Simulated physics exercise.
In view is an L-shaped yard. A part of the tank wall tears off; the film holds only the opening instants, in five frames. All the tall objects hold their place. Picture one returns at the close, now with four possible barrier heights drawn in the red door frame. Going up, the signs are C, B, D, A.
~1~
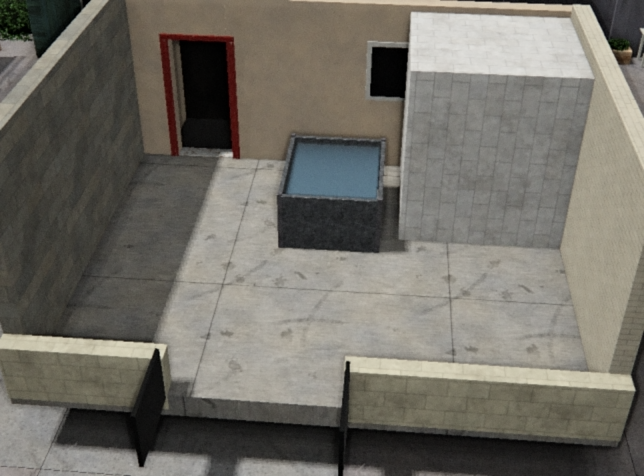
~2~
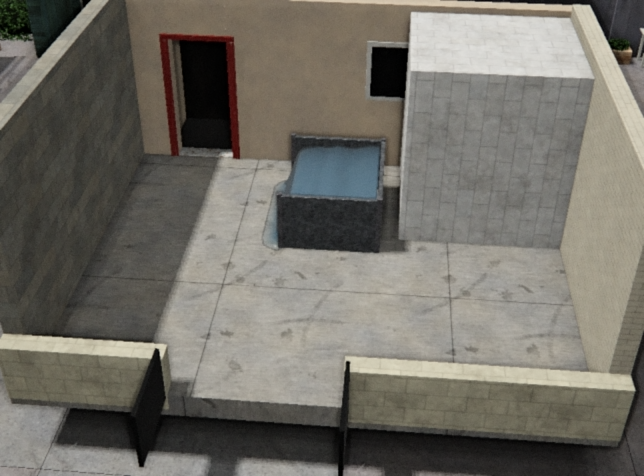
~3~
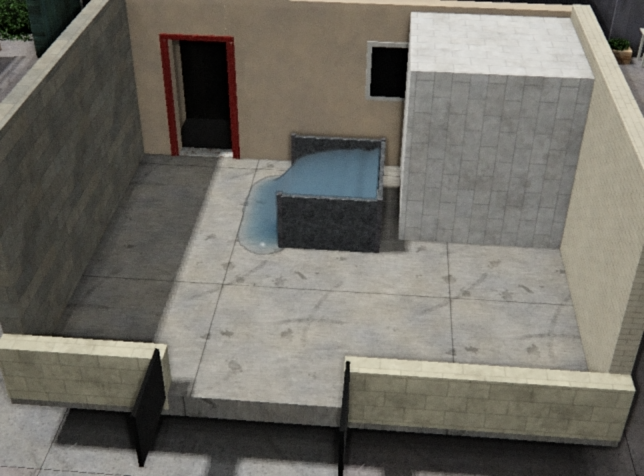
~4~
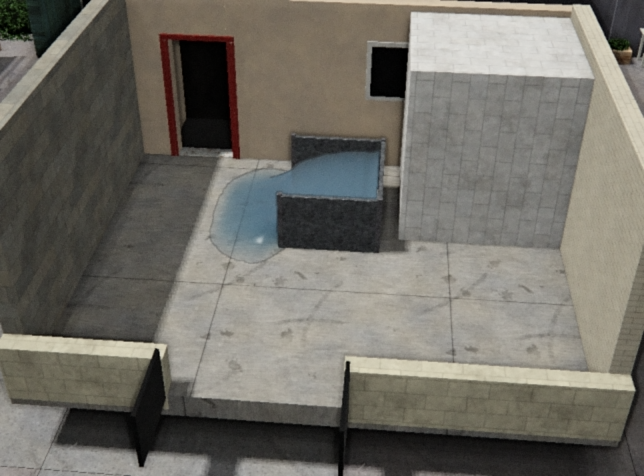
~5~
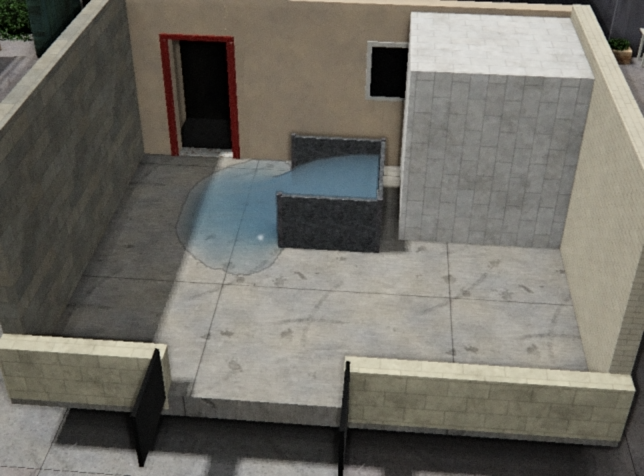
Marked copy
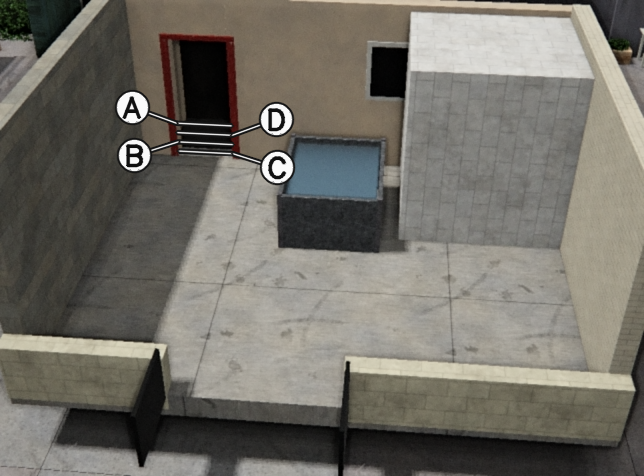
Water pours from the left side of a dark tank and spreads across the yard.
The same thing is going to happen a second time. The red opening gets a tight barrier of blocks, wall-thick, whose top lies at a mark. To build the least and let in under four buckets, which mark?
Take B.
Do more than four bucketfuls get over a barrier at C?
Yes, that goes wrong.
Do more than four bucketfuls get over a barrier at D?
No, not at all.
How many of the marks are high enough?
Three of them.
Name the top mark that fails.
C.
In white, A at (203, 124); B at (205, 143); C at (206, 152); D at (204, 133); from the bottom up C, B, D, A.
With A, nothing gets over.
With B, a splash gets over, under a bucket.
With C, about 9 bucketfuls get in.
With D, nothing gets over.
